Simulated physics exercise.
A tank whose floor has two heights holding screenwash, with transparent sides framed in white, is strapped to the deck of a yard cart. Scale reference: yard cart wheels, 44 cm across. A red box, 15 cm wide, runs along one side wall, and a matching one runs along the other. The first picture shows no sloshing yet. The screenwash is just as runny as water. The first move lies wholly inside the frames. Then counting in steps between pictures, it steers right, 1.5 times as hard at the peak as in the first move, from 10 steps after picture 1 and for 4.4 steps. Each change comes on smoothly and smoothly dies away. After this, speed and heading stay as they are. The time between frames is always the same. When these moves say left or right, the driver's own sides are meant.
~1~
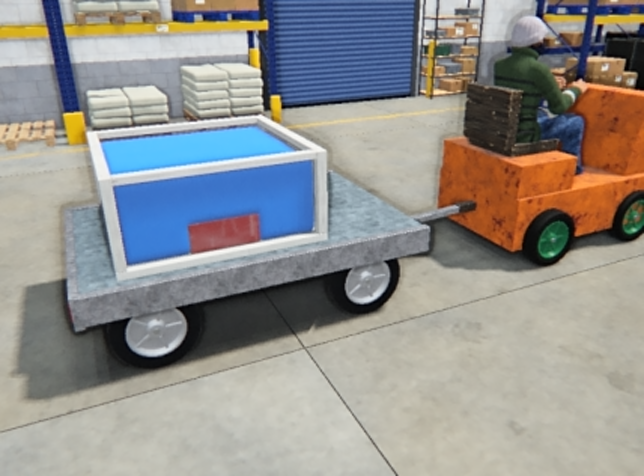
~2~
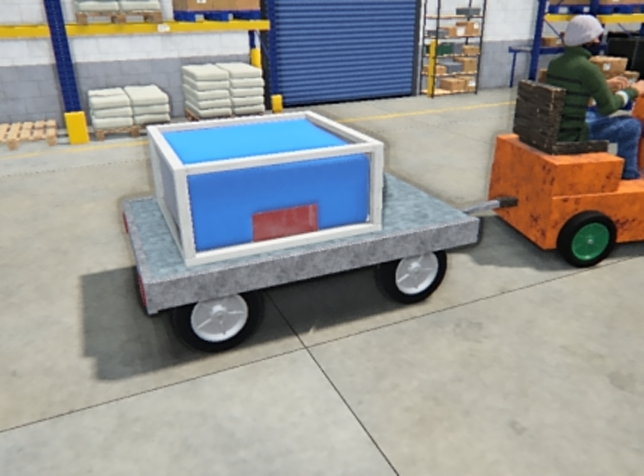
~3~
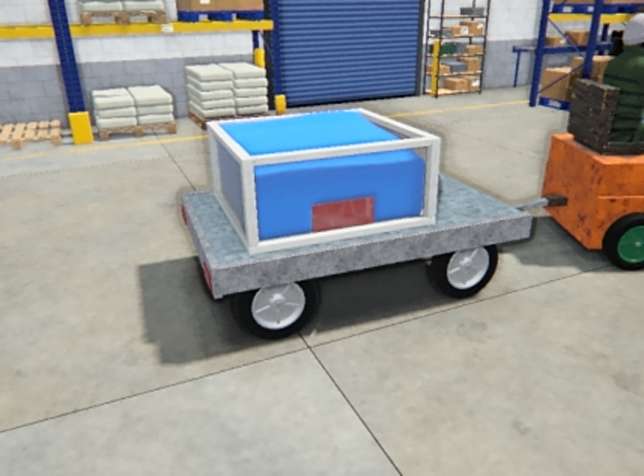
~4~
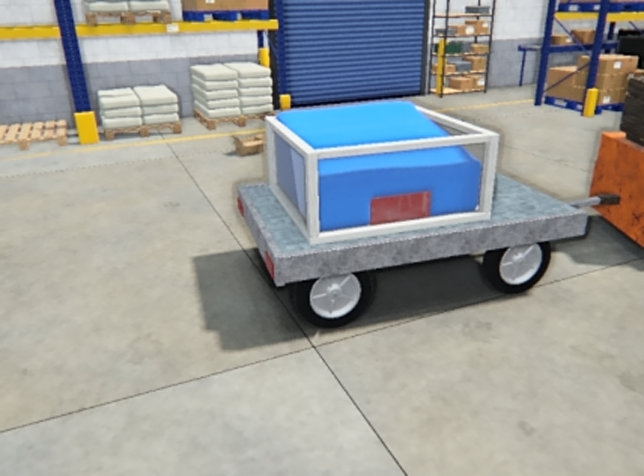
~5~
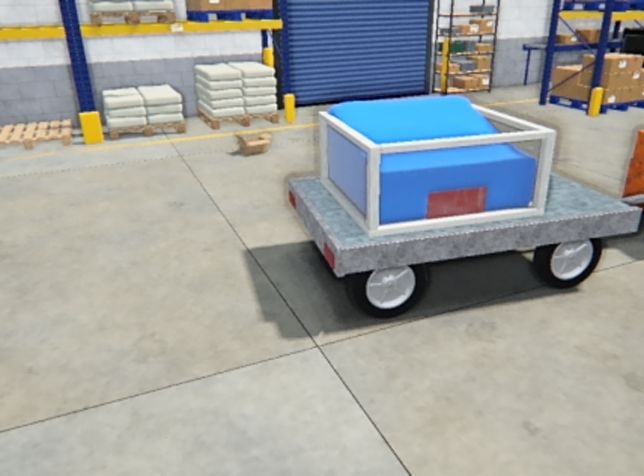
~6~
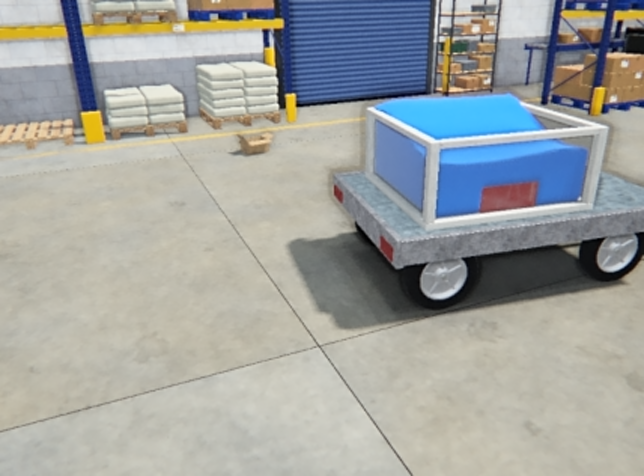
A driver on an orange tug pulls a cart rightward as blue liquid tilts in its tank.
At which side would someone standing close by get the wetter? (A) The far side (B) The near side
(A) The far side.
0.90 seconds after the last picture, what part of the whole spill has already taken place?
By then about 20 per cent is out.
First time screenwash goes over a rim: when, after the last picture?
I'd say close to 0.2 seconds.
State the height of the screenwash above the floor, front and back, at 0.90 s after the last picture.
Some 42 cm in front and some 42 cm behind.
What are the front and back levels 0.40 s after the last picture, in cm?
Front: 40 cm; back: 40 cm.
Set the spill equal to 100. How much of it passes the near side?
Spill fraction there: Roughly 20 per cent.
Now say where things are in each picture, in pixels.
In the first frame, level at the front (249, 128); level at the back (113, 143); still flat; edge of the step at (220, 216); the front is on the right, levels are read along the far wall; a wheel hub at (158, 334).
In the second frame, level at the front (299, 119); level at the back (172, 136); rising 2° towards the far side.
In the third frame, level at the front (352, 114); level at the back (231, 124); rising 7° towards the far side.
In the fourth frame, level at the front (406, 103); level at the back (288, 113); rising 13° towards the far side.
In the fifth frame, level at the front (457, 97); level at the back (343, 106); rising 15° towards the far side.
In the sixth frame, level at the front (501, 96); level at the back (391, 104); rising 13° towards the far side; a wheel hub at (446, 280).
Then, 0.40 s after the last picture, front 39 cm, middle 41 cm, back 40 cm above the lowest part of the floor; the loss stands at 1 per cent, over the far side.
Then, 0.90 s after the last picture, front 43 cm, middle 43 cm, back 42 cm above the lowest part of the floor; the loss stands at 1 per cent, over the far side.
Then, 1.40 s after the last picture, front 37 cm, middle 39 cm, back 37 cm above the lowest part of the floor; the loss stands at 6 per cent, over the far side, a little elsewhere.
Then, 3.83 s after the last picture, the loss stands at 9 per cent, over the far side and the near side, a little elsewhere; the far side has passed 5 per cent and the near side 2.
